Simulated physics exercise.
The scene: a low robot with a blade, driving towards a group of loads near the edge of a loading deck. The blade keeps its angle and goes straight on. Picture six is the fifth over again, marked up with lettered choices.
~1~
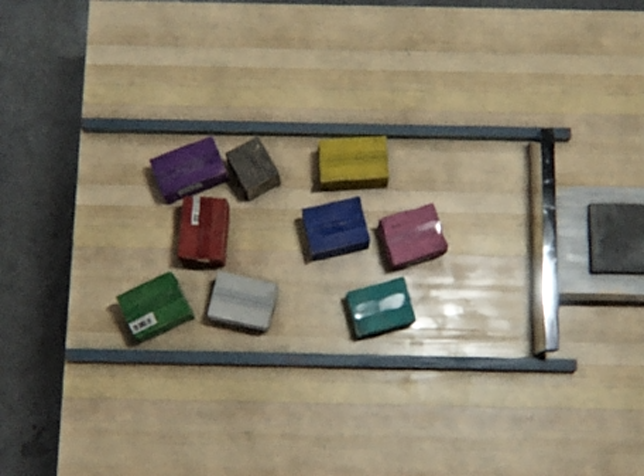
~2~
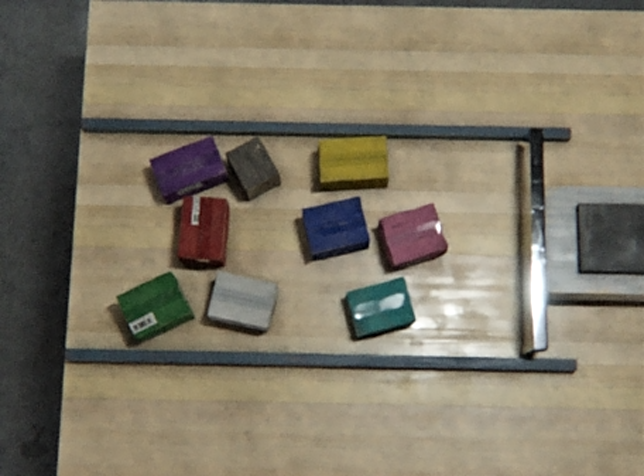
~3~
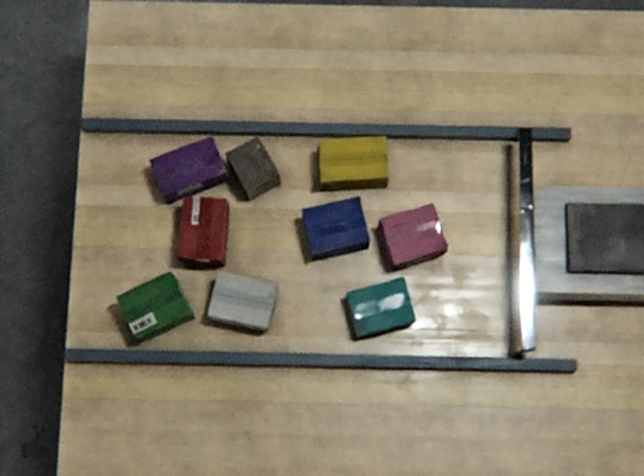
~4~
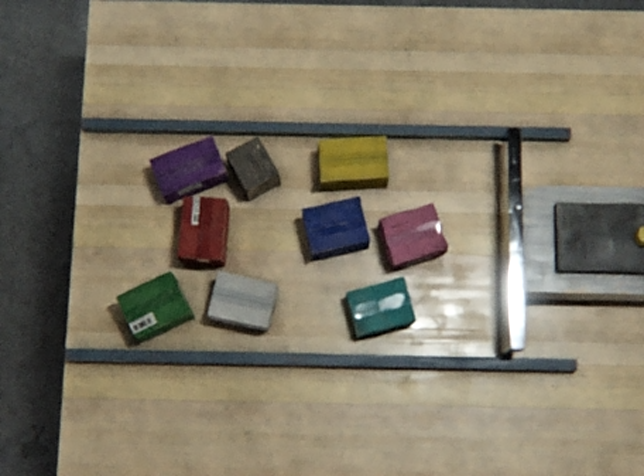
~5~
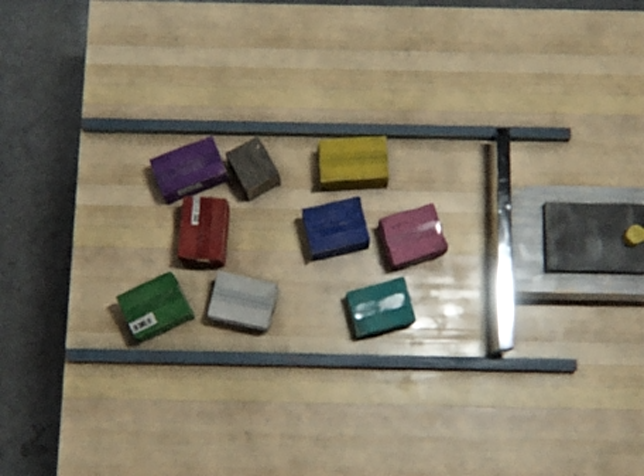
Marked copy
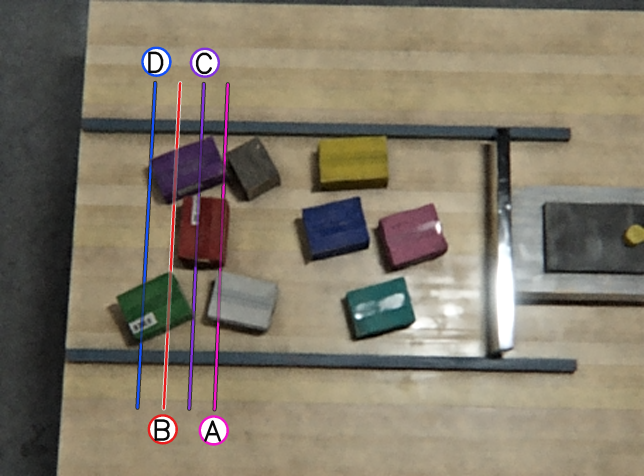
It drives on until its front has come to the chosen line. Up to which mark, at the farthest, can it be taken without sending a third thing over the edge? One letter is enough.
No farther than A.
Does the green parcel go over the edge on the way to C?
Yes.
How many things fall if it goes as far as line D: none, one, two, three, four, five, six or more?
Six or more.
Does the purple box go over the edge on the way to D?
Yes.
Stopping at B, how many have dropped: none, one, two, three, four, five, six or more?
Three.
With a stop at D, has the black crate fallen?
Yes.
On the marked copy, A at (221, 242); B at (172, 241); C at (197, 241); D at (147, 240).
With A. Early on, robot (484, 235); turquoise parcel (360, 301); blue box (306, 228).
Further on, robot (382, 233); green parcel (134, 304); purple box (156, 165).
At the end, robot (305, 232); green parcel (66, 297); purple box (84, 163); none fallen.
As for the rest, B drops three; C drops three; D drops six.
